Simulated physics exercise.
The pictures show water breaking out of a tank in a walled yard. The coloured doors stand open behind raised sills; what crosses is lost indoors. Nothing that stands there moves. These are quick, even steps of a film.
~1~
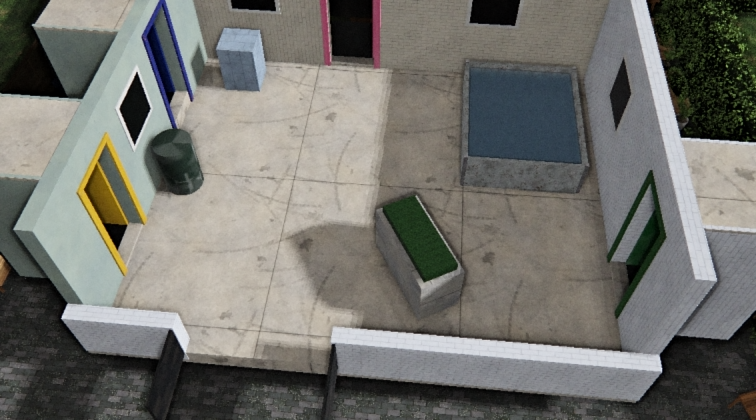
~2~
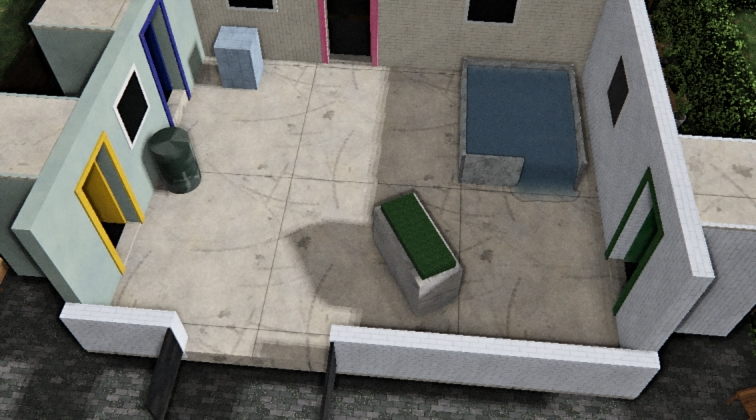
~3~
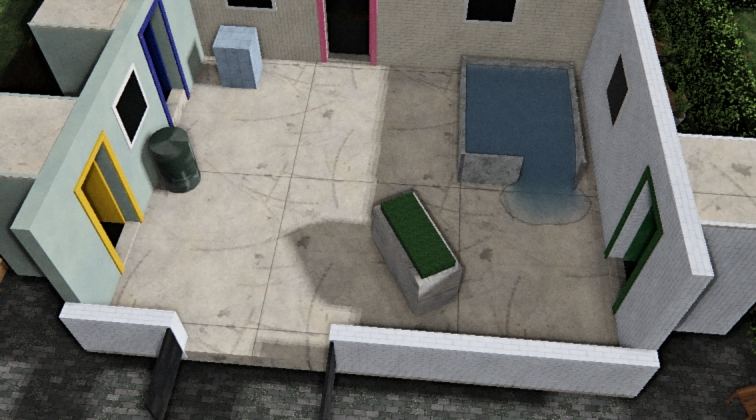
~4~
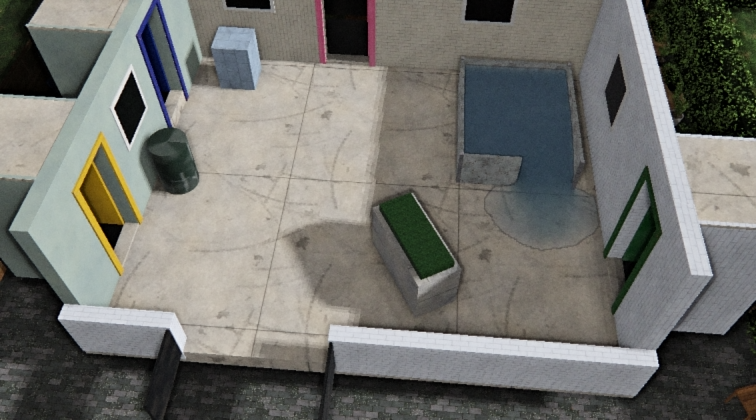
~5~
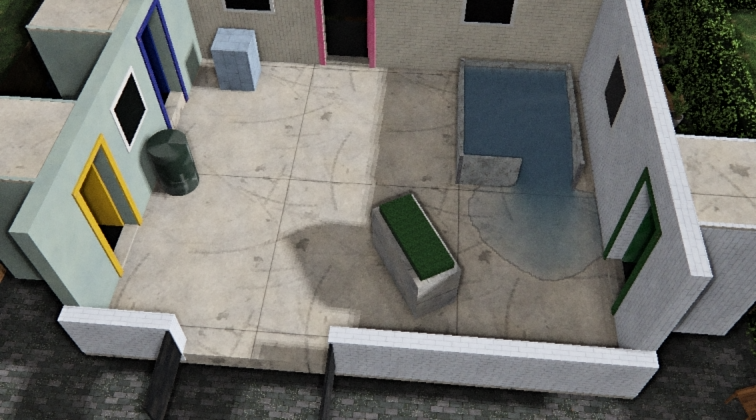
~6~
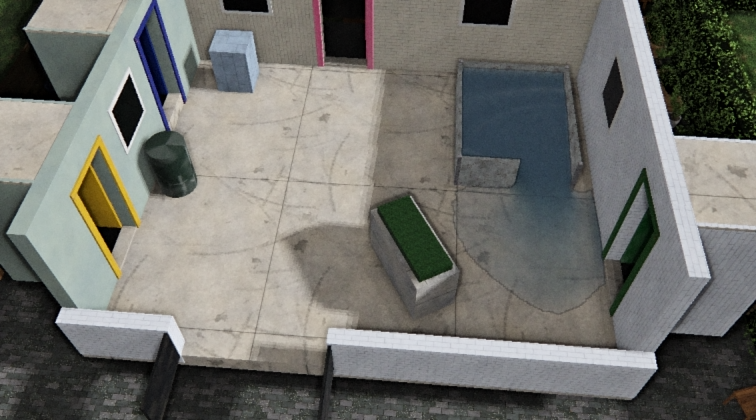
Water poured out through a gap in the front wall of a tank in a walled yard, then spread across the concrete floor in a widening, rounded sheet between the planter and the green door.
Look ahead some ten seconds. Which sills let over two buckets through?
One by one: The yellow door takes more than that; the green door takes more than that; the blue door stays under that; the pink door stays under that.
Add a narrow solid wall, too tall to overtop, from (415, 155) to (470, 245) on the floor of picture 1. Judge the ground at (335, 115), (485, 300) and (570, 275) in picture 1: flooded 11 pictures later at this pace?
In that order: Not flooded, wet, wet.
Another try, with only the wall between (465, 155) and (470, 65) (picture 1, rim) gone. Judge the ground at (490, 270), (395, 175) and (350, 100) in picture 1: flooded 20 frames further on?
In turn: Dry, awash, awash.
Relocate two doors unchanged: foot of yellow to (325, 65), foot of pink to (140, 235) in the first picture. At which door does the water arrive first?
That is the green one.
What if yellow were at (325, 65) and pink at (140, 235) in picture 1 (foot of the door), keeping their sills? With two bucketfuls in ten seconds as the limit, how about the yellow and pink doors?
In short: Yellow door takes less; pink door floods.
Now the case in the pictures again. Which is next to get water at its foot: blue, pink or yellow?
The yellow one.
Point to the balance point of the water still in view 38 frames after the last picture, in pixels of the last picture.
Near (455, 218).
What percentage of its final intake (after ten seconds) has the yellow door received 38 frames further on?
Some 35 per cent.
A moment on, water covers 20 % of the floor; the yellow door not reached, the green door under two buckets in, the blue door not reached, the pink door not reached.
Next, water covers 20 % of the floor; the yellow door not reached, the green door over two buckets in, the blue door not reached, the pink door not reached.
Then, water covers 30 % of the floor; the yellow door not reached, the green door over two buckets in, the blue door not reached, the pink door not reached.
Later, water covers 65 % of the floor; the yellow door over two buckets in, the green door far over two buckets in, the blue door not reached, the pink door not reached.
In the end, water covers 95 % of the floor; the yellow door far over two buckets in, the green door far over two buckets in, the blue door wet at the sill, nothing in, the pink door wet at the sill, nothing in.
